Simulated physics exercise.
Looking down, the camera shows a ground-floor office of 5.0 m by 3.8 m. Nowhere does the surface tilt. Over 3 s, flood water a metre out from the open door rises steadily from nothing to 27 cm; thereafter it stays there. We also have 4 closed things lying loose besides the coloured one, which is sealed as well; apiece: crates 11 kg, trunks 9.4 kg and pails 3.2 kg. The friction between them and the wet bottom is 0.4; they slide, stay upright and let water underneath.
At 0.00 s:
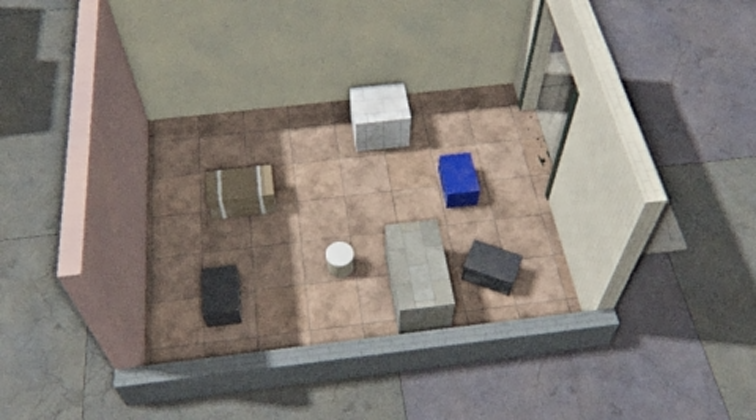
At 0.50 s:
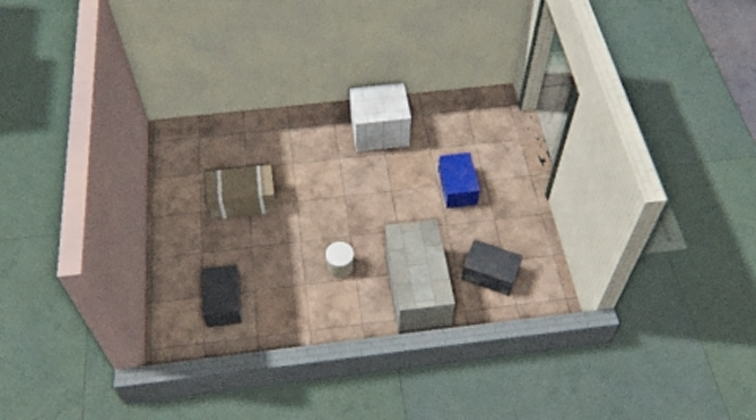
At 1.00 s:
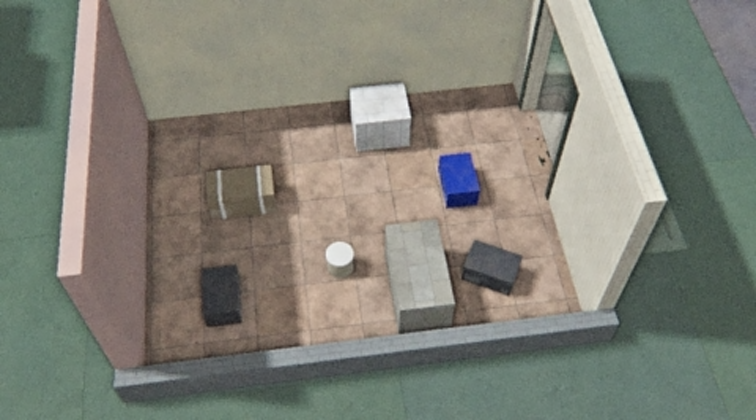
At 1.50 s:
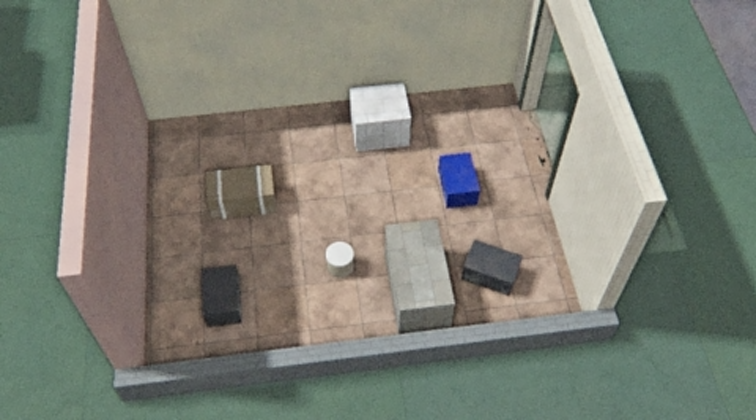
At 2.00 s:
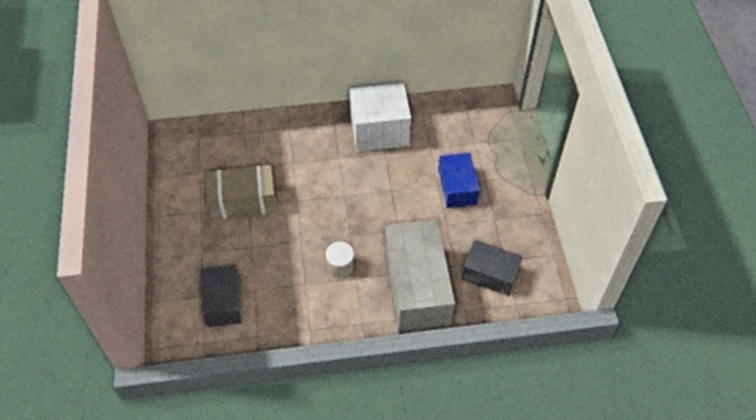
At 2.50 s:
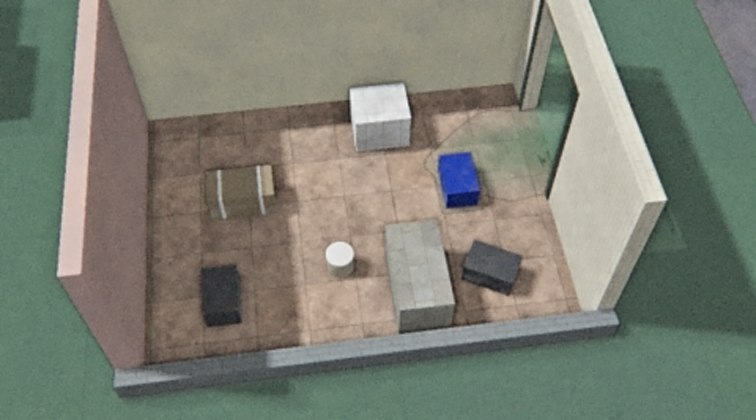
To begin with, a blue crate and several other boxes and blocks sit on the dry tiled floor of a room while green water covers the ground outside. Then a thin sheet of water enters by the opening at the right and spreads around the crate, and none of the objects shift.
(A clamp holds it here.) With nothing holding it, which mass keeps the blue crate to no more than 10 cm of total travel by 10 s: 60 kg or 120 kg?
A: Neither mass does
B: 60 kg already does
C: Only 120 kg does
Only 120 kg does.
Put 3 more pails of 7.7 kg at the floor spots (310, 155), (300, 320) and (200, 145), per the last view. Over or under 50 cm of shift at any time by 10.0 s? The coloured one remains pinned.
In that order: Less, less, short of it.
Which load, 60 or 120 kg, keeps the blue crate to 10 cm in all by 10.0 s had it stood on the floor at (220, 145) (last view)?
So both weights work.
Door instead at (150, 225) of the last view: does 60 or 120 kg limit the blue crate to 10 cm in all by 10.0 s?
Then the lighter mass suffices.
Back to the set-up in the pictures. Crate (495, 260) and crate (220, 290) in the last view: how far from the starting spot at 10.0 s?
80 cm and 60 cm respectively.
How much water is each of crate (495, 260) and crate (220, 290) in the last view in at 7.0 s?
Depths: Near 12 cm, then near 3 cm.
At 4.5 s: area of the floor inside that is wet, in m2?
Near 9.5 m2 in all.
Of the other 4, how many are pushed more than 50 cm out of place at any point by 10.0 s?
Total: 4.
After 3.5 s the blue crate would be 0 cm from its start with 60 kg and 0 cm from its start with 120 kg; 9 cm of water round it then.
After 4.5 s the blue crate would be 16 cm from its start with 60 kg and 0 cm from its start with 120 kg; 8 cm of water round it then.
After 7.0 s the blue crate would be 33 cm from its start with 60 kg and 0 cm from its start with 120 kg; 10 cm of water round it then.
After 10.0 s the blue crate would be 99 cm from its start with 60 kg and 0 cm from its start with 120 kg; 13 cm of water round it then.
